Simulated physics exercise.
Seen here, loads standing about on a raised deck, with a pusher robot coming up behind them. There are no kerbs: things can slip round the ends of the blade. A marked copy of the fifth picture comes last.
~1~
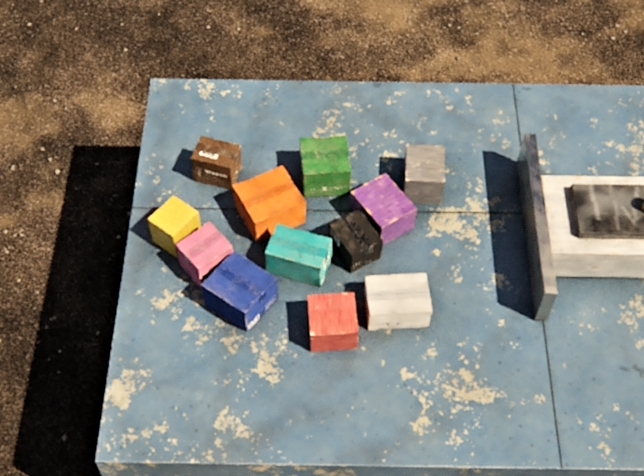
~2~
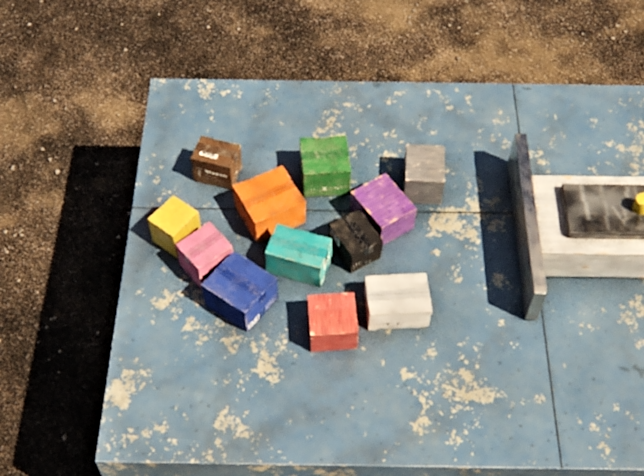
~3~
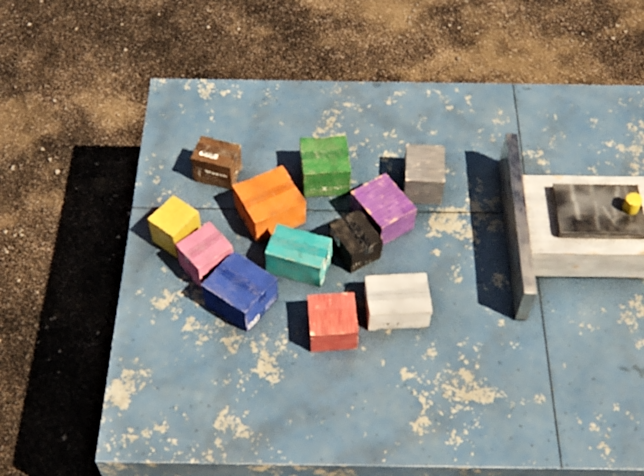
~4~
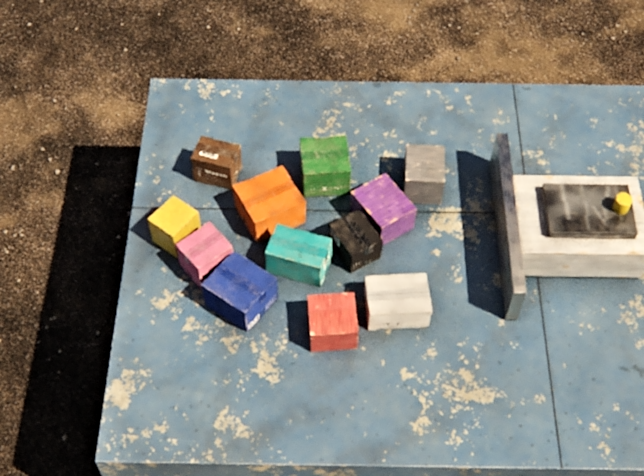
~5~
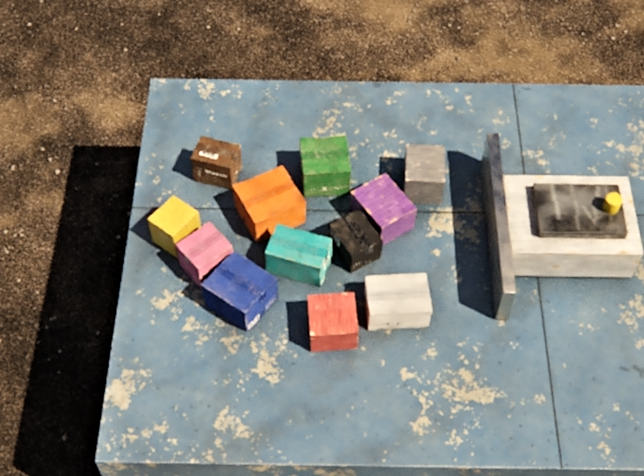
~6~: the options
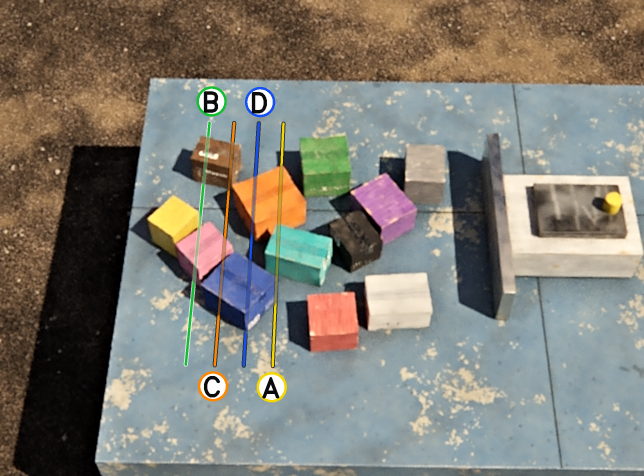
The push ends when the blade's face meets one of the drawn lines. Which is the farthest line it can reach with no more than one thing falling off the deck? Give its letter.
D is the last line within the limit.
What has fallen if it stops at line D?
The yellow crate.
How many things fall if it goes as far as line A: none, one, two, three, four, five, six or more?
The count is none.
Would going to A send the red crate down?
By then, no.
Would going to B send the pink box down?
Yes.
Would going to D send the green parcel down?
No.
On the marked copy, A at (278, 235); B at (199, 234); C at (225, 234); D at (252, 235).
Taking D. A third of the way, robot (484, 208); red crate (321, 323); grey crate (382, 167).
Two thirds of the way, robot (395, 207); pink box (200, 255); brown parcel (209, 162).
When it is over, robot (326, 206); yellow crate over the edge; brown parcel (145, 162); one fallen.
As for the rest, A is within the limit but short; B drops five; C drops three.
